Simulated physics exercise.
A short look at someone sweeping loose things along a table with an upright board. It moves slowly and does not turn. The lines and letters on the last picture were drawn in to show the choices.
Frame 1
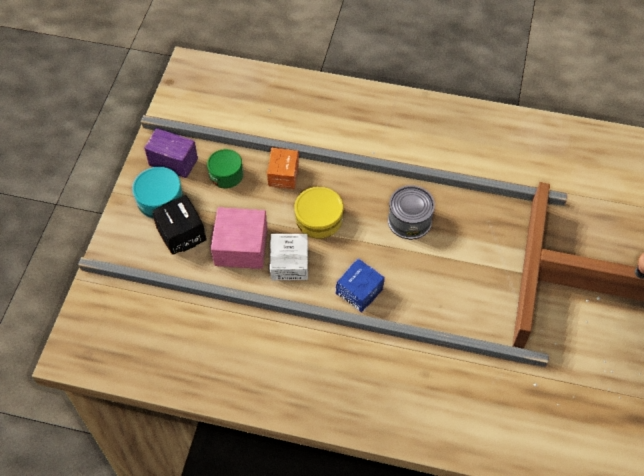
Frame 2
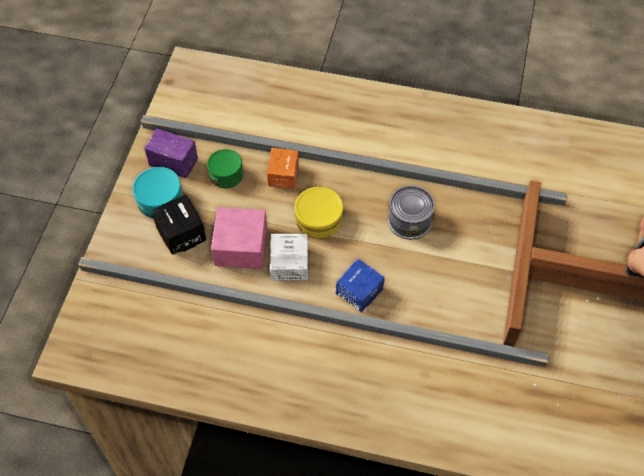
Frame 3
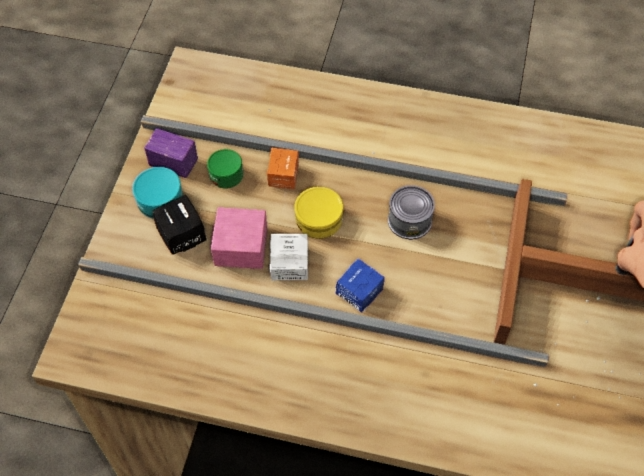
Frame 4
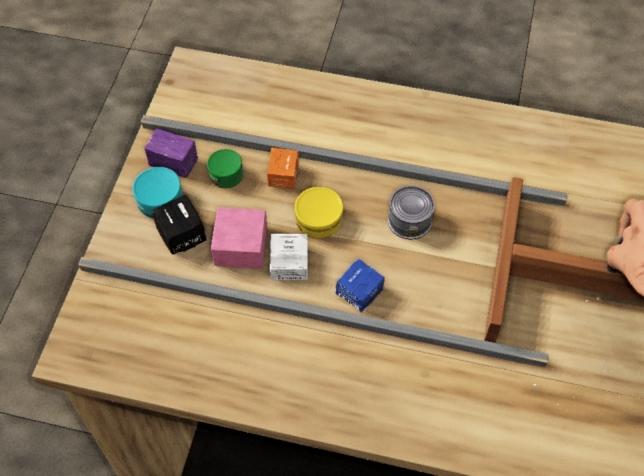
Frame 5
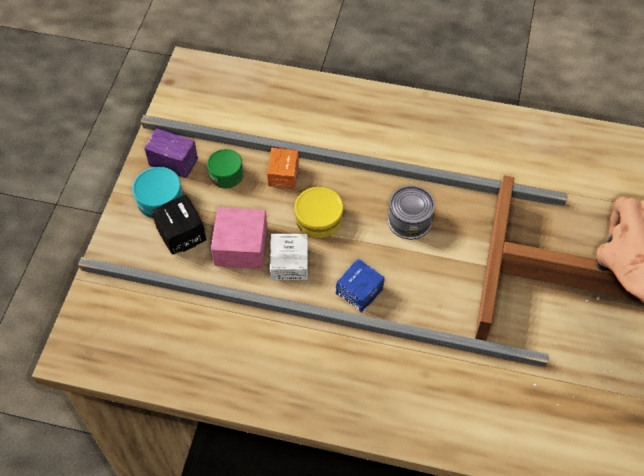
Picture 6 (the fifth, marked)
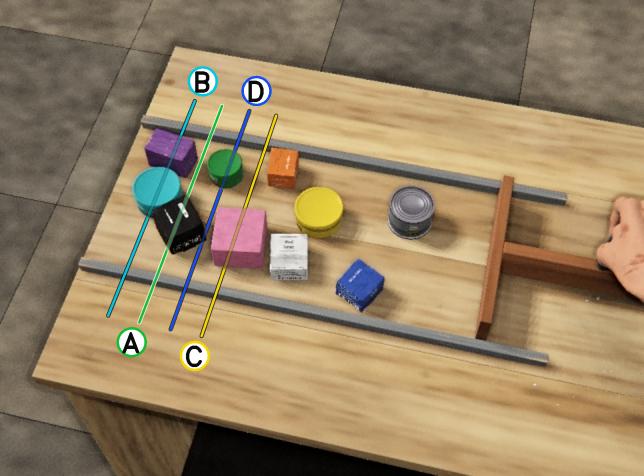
On a wooden table, a hand slowly pushes an upright board left toward small scattered objects.
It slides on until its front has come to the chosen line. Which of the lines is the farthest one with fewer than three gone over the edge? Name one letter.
Stop at D.
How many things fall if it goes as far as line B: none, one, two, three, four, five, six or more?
Six or more.
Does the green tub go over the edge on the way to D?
By then, no.
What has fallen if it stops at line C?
The black box goes over.
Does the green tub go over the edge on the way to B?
Yes.
On the marked copy, A at (184, 206); B at (155, 200); C at (242, 217); D at (213, 212).
Following D. Soon after the start, board (393, 225); blue packet (352, 285); grey tin (371, 205).
Later, board (291, 205); turquoise jar (137, 179); black box (137, 219).
In the end, board (214, 190); black box over the edge; turquoise jar over the edge; two fallen.
As for the rest, A drops four; B drops six; C is within the limit but short.
